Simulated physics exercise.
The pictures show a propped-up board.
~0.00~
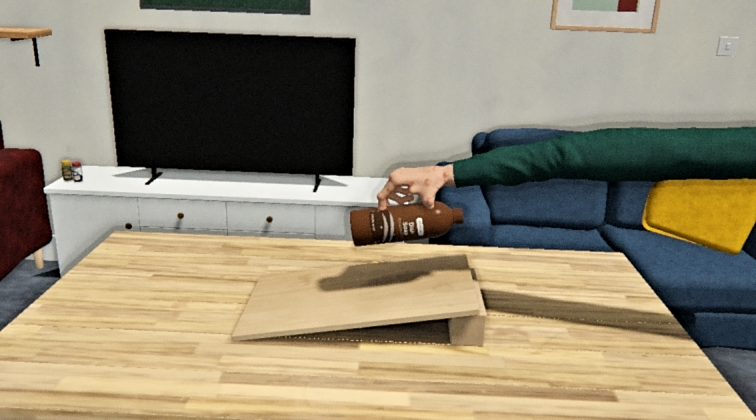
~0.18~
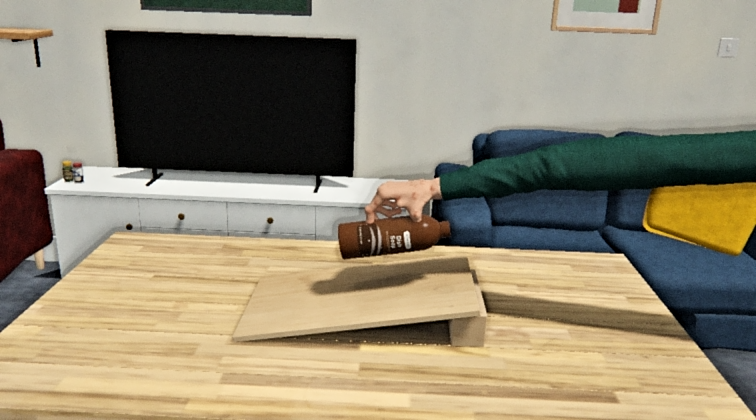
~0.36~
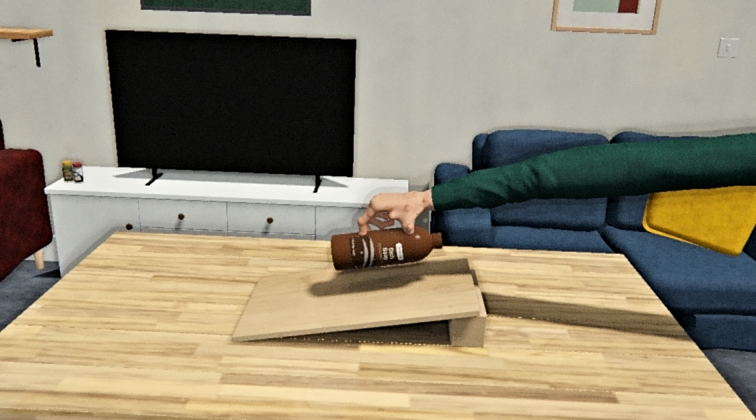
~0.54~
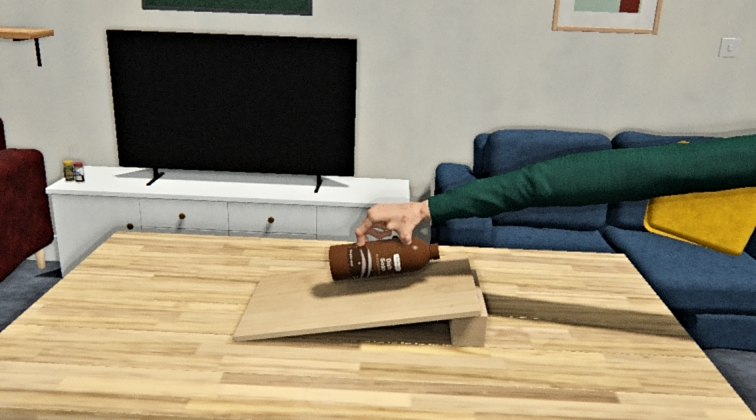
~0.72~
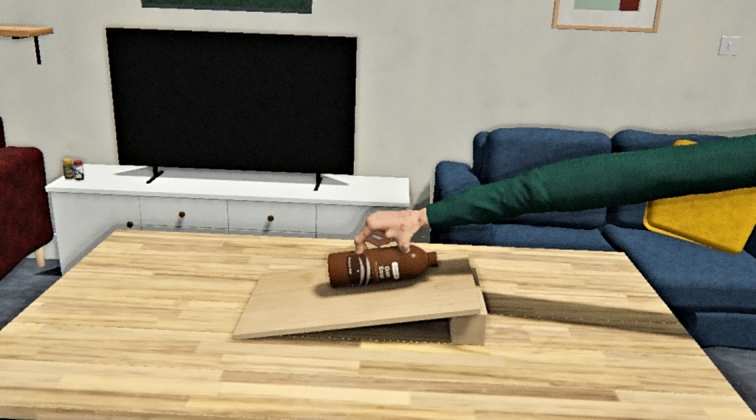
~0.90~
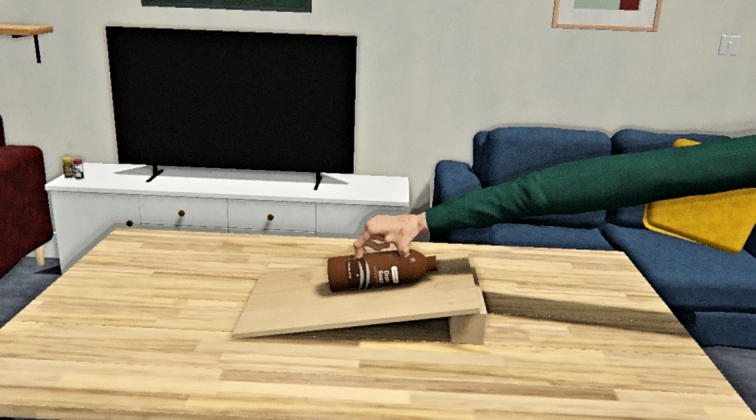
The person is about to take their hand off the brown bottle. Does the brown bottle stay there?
In the end the brown bottle remains at rest.
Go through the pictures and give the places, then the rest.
The first picture shows coming down; brown bottle (407, 222).
The second picture shows coming down; brown bottle (395, 235).
The third picture shows coming down; brown bottle (388, 247).
The fourth picture shows coming down; brown bottle (385, 258).
The fifth picture shows coming down; brown bottle (384, 265).
The sixth picture shows in place under the hand; brown bottle (383, 269).
After 1.10 s, no change.
After 1.30 s, brown bottle resting near (383, 270).
In the end (1.9 s), it is unmoved. At the end, from the last picture's camera, brown bottle near (383, 270). The brown bottle stays where it is put.
